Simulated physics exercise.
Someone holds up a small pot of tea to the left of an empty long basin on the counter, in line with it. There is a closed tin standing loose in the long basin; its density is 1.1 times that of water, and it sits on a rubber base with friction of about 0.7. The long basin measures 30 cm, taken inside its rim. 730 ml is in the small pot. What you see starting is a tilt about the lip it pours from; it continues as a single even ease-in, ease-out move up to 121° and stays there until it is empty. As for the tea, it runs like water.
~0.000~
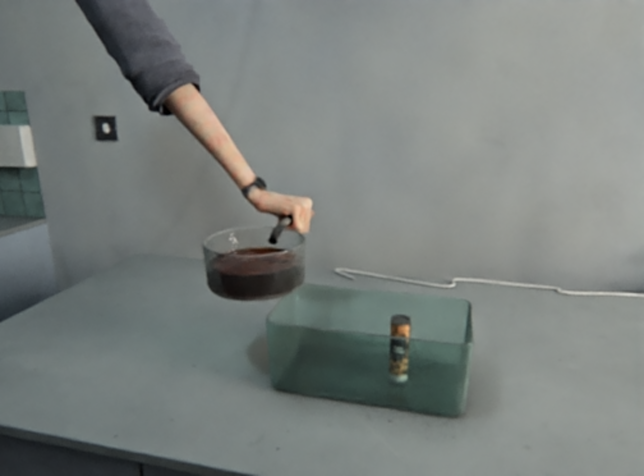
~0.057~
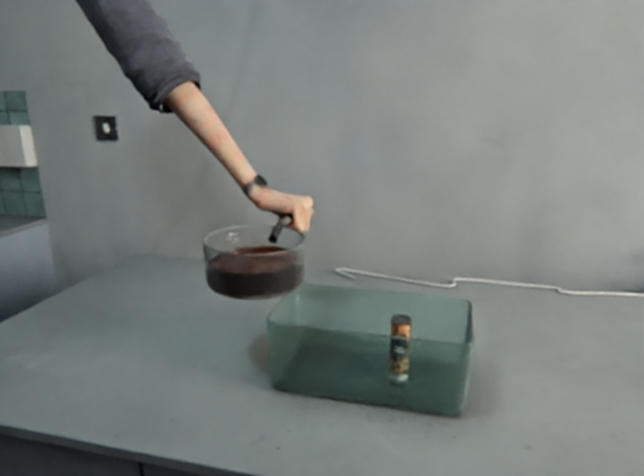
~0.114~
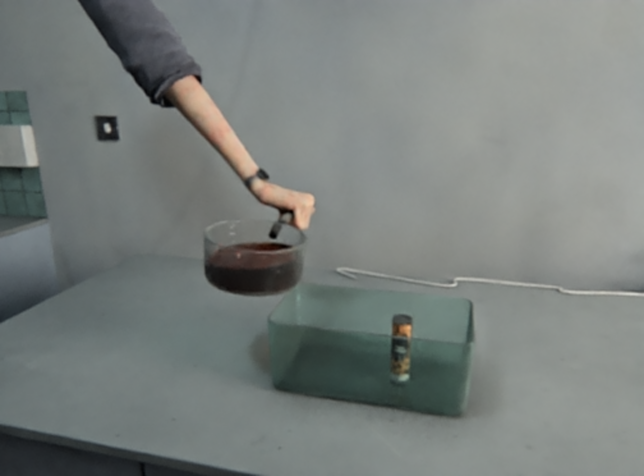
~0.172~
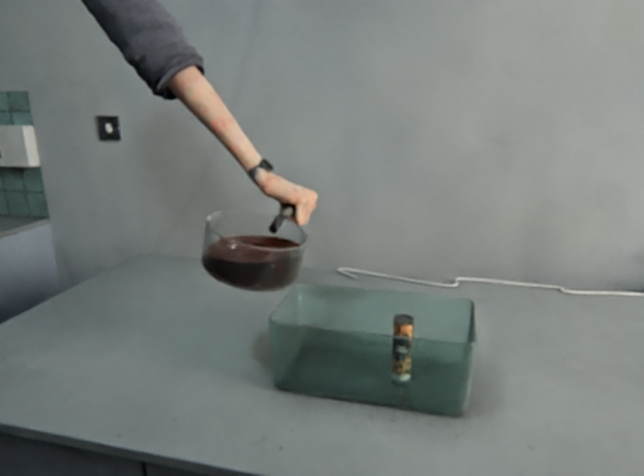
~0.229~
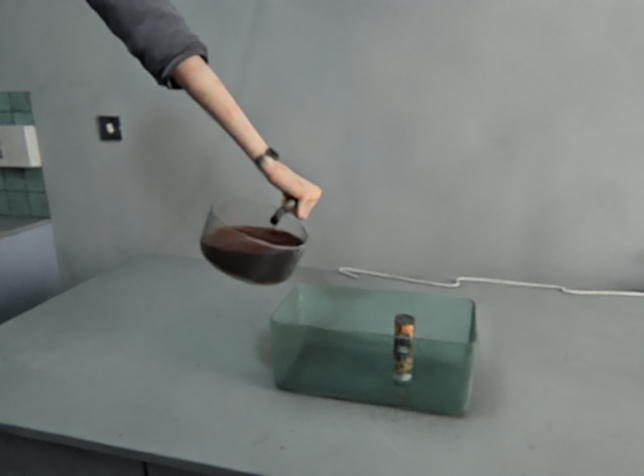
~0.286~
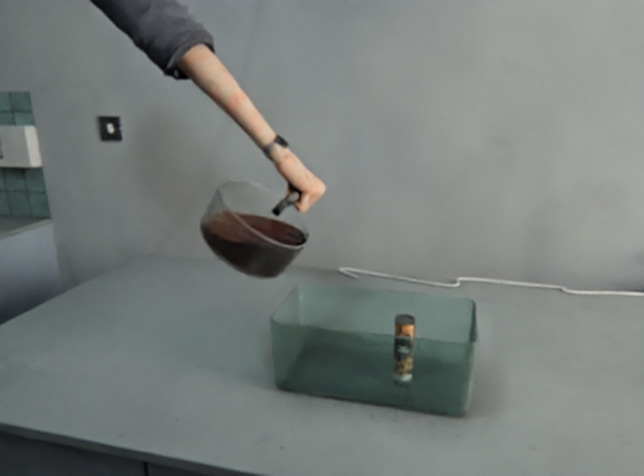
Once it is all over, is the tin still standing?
No, overturned.
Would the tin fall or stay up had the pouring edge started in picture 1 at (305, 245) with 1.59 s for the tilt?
Then it stays on its base.
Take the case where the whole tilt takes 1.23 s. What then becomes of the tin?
So the tin will hold steady.
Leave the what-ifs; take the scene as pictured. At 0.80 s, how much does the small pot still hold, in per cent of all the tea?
Some 1 per cent.
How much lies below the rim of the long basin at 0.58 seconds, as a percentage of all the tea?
Some 12 per cent.
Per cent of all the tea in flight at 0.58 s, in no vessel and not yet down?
It comes to roughly 60 per cent.
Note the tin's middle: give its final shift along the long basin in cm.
Shift of tin centre: Approx. 3.0 cm.
After 0.58 s the tilt is 104° and 27 per cent is still to pour; the tin stands where it began.
After 0.80 s the tilt is 121° and 1 per cent is still to pour; the tin stands 4 cm from where it began.
After 1.02 s the tilt is 121° and 0 per cent is still to pour; the tin leans 12°.
After 1.27 s the tilt is 121° and 0 per cent is still to pour; the tin lies on its side.
In the end the tin lies on its side.
